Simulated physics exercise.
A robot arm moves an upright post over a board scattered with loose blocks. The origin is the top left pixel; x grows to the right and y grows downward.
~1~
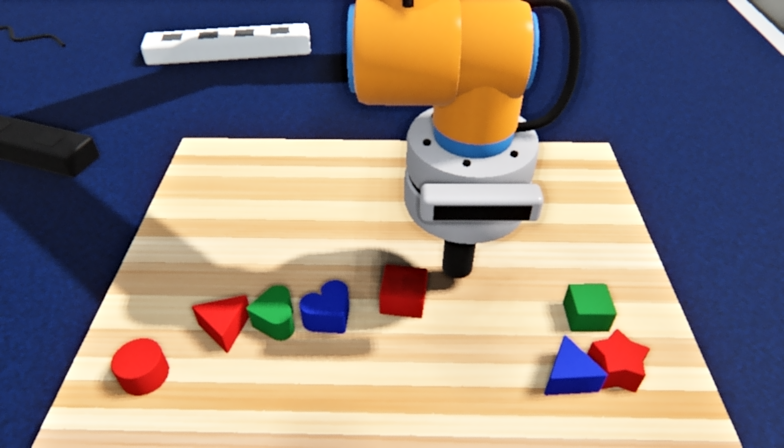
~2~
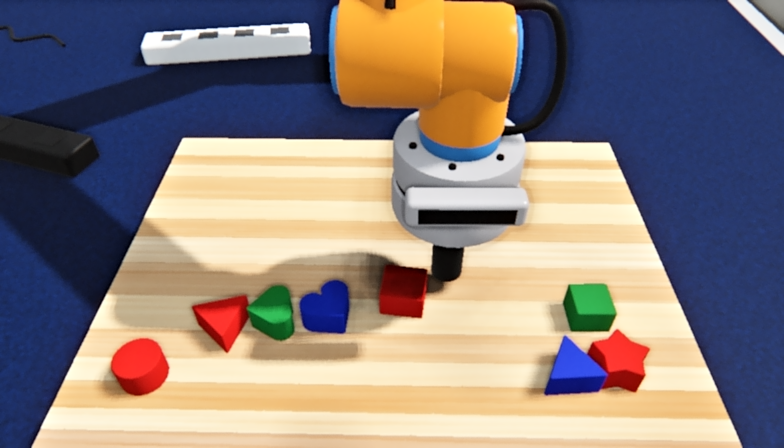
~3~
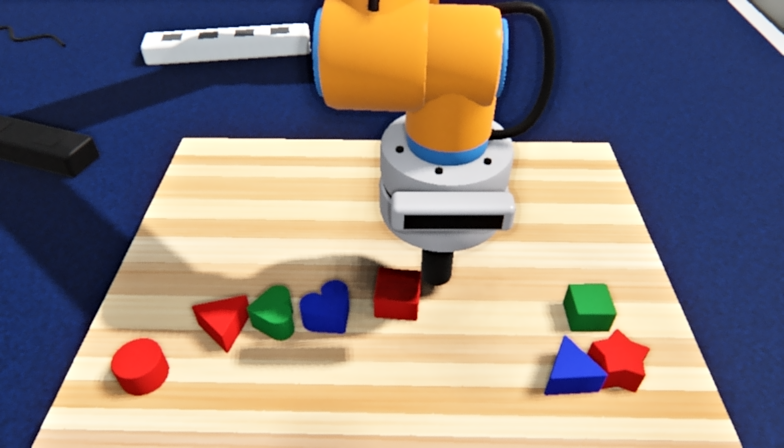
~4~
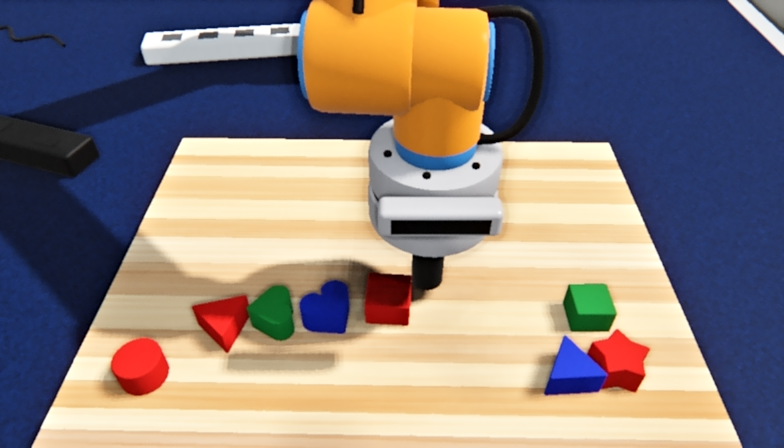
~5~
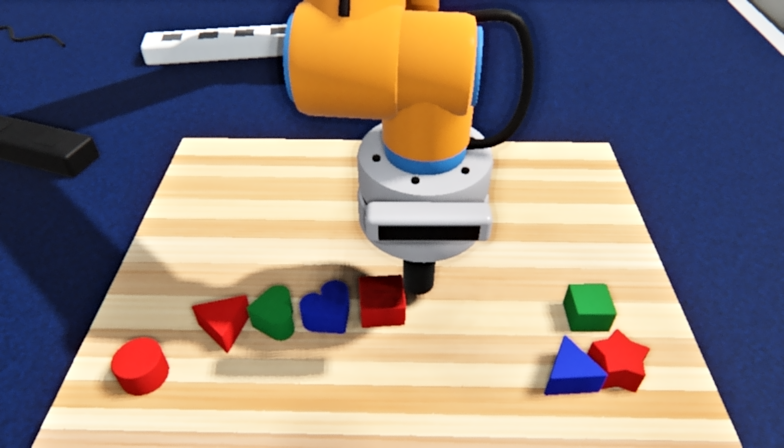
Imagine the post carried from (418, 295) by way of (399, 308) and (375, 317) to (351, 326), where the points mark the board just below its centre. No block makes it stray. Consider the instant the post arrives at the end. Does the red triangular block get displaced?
Yes.
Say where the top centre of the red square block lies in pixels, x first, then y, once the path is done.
For the centre of its top, I'd go with (309, 318).
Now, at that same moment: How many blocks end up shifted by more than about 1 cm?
Total moved: Three or more.
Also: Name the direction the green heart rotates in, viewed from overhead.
Looking down: Clockwise.
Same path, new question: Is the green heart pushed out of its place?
Yes, that is what happens.
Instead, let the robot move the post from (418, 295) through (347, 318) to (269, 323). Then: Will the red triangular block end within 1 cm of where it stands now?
It seems not.
On the path given first. Halfway along, post (386, 302); green heart (263, 306), turned 25° clockwise; blue heart (304, 307); red square block (347, 304).
At the end, post (350, 314); red triangular block (199, 309), turned 15° anticlockwise; green heart (233, 311), turned 60° clockwise; blue heart (265, 323); red square block (309, 318).
